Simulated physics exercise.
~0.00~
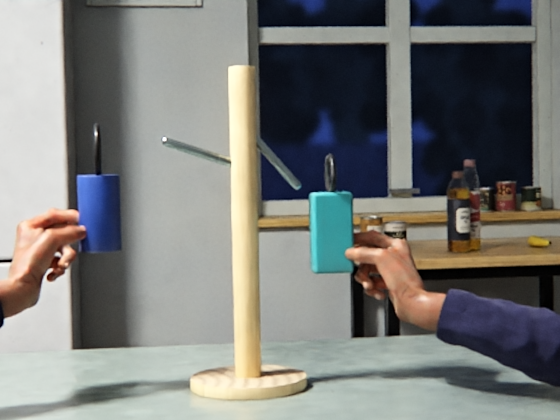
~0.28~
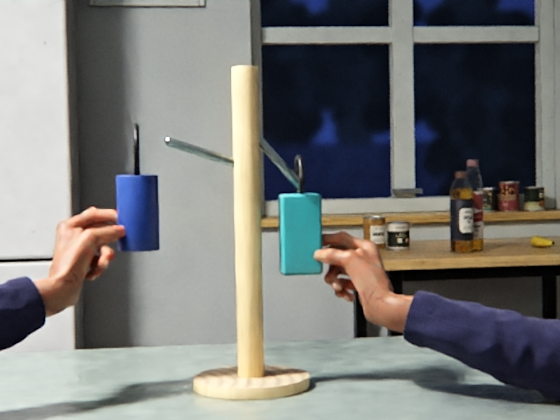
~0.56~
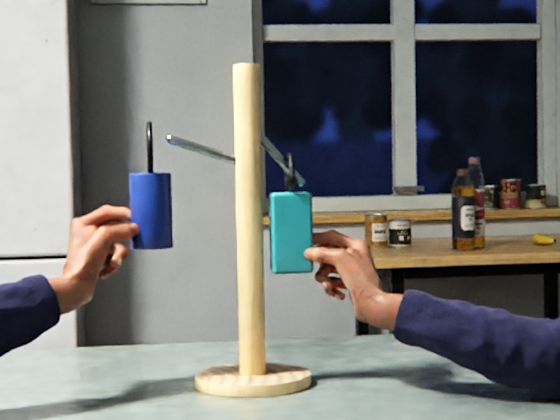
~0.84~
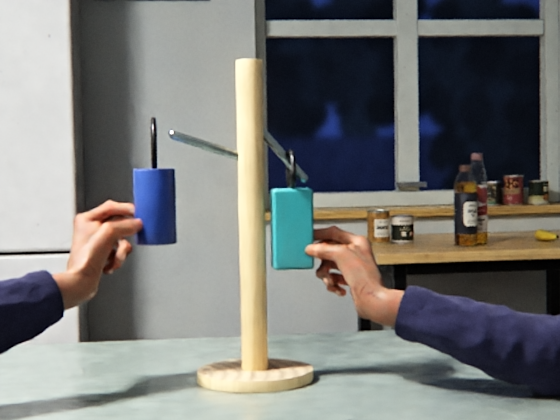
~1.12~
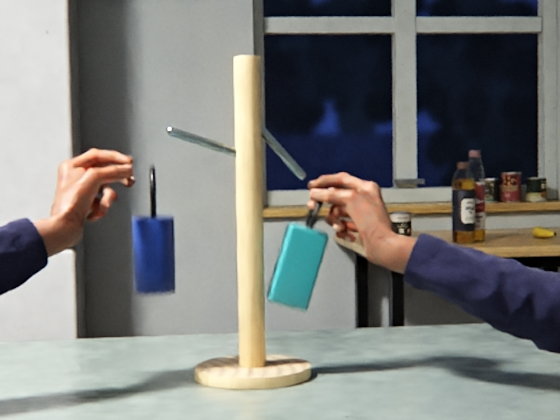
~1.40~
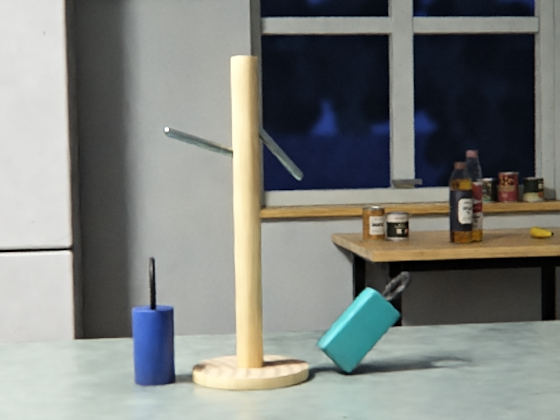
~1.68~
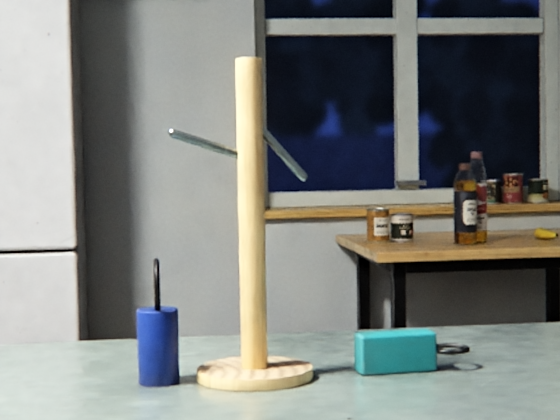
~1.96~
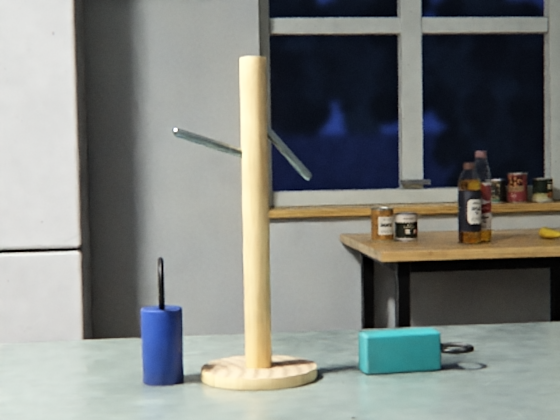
A blue lantern and a turquoise pouch, each with a ring on top, are moved by two hands toward a wooden stand with angled pegs, then released. Both drop to the table, the blue one standing upright at left and the turquoise one tipping onto its side at right.
